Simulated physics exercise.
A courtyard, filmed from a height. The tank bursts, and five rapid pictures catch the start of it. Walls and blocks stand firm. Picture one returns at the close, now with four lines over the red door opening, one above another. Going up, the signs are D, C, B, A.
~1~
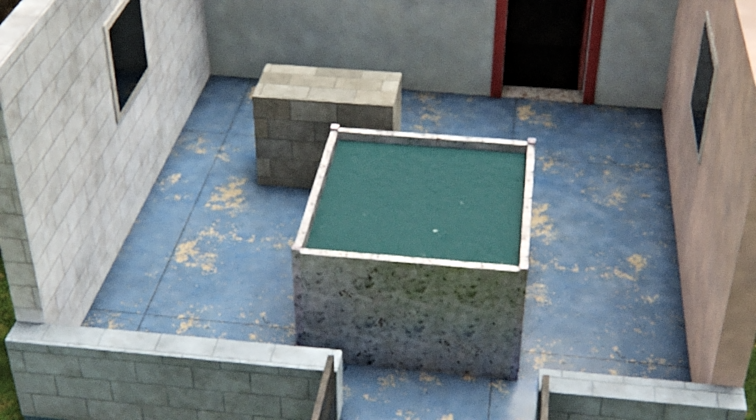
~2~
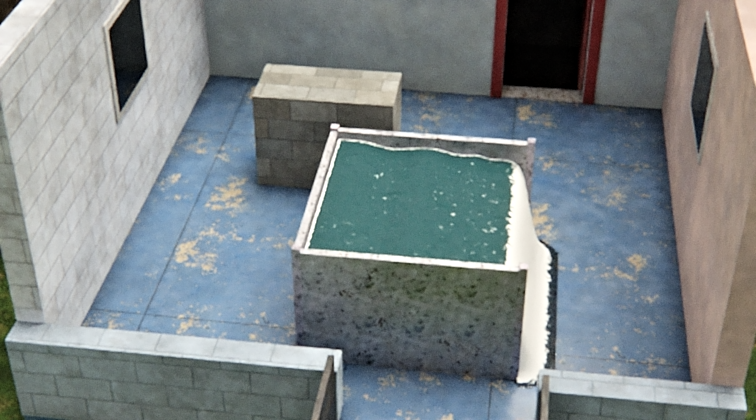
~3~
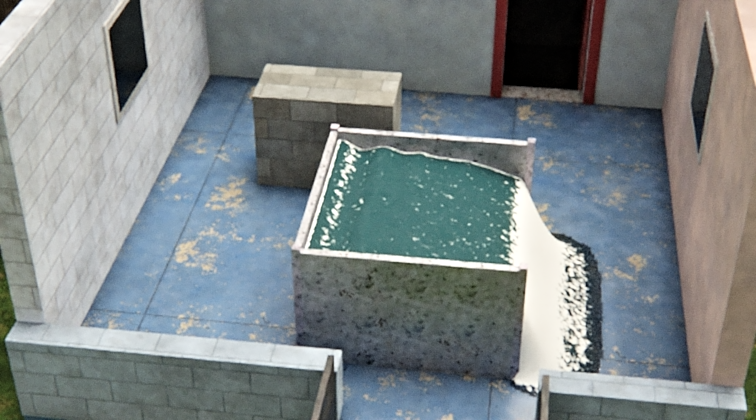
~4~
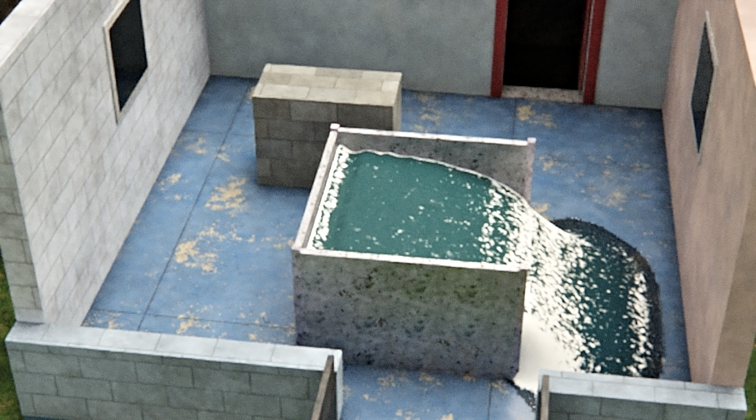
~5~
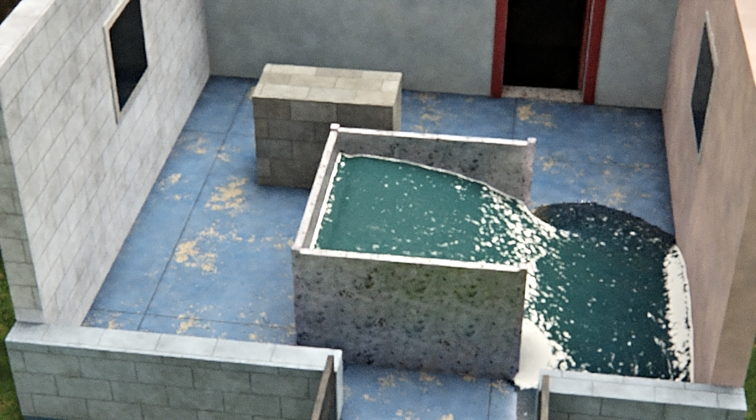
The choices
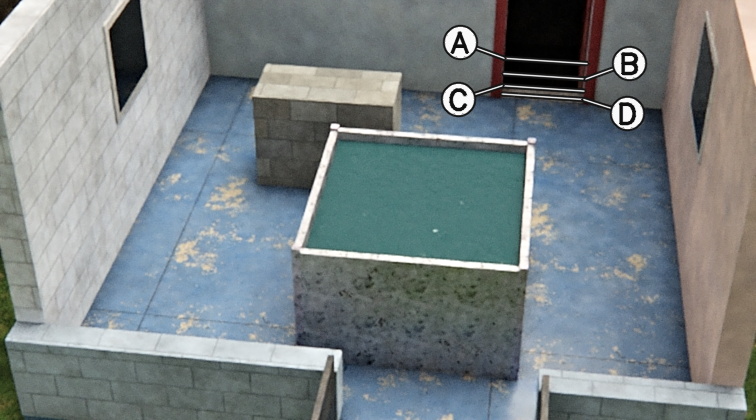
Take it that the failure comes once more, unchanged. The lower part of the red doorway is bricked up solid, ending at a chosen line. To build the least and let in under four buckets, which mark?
The limit is B.
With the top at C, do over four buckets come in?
Yes.
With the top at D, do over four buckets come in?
Yes, it does.
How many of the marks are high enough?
Two of them.
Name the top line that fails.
Line C.
On the marked copy, A at (545, 60); B at (544, 76); C at (543, 88); D at (542, 96); from the bottom up D, C, B, A.
Choosing A, nothing gets over.
Choosing B, a bucket or two gets in.
Choosing C, some 15 bucketfuls get in.
Choosing D, dozens of bucketfuls pour in.
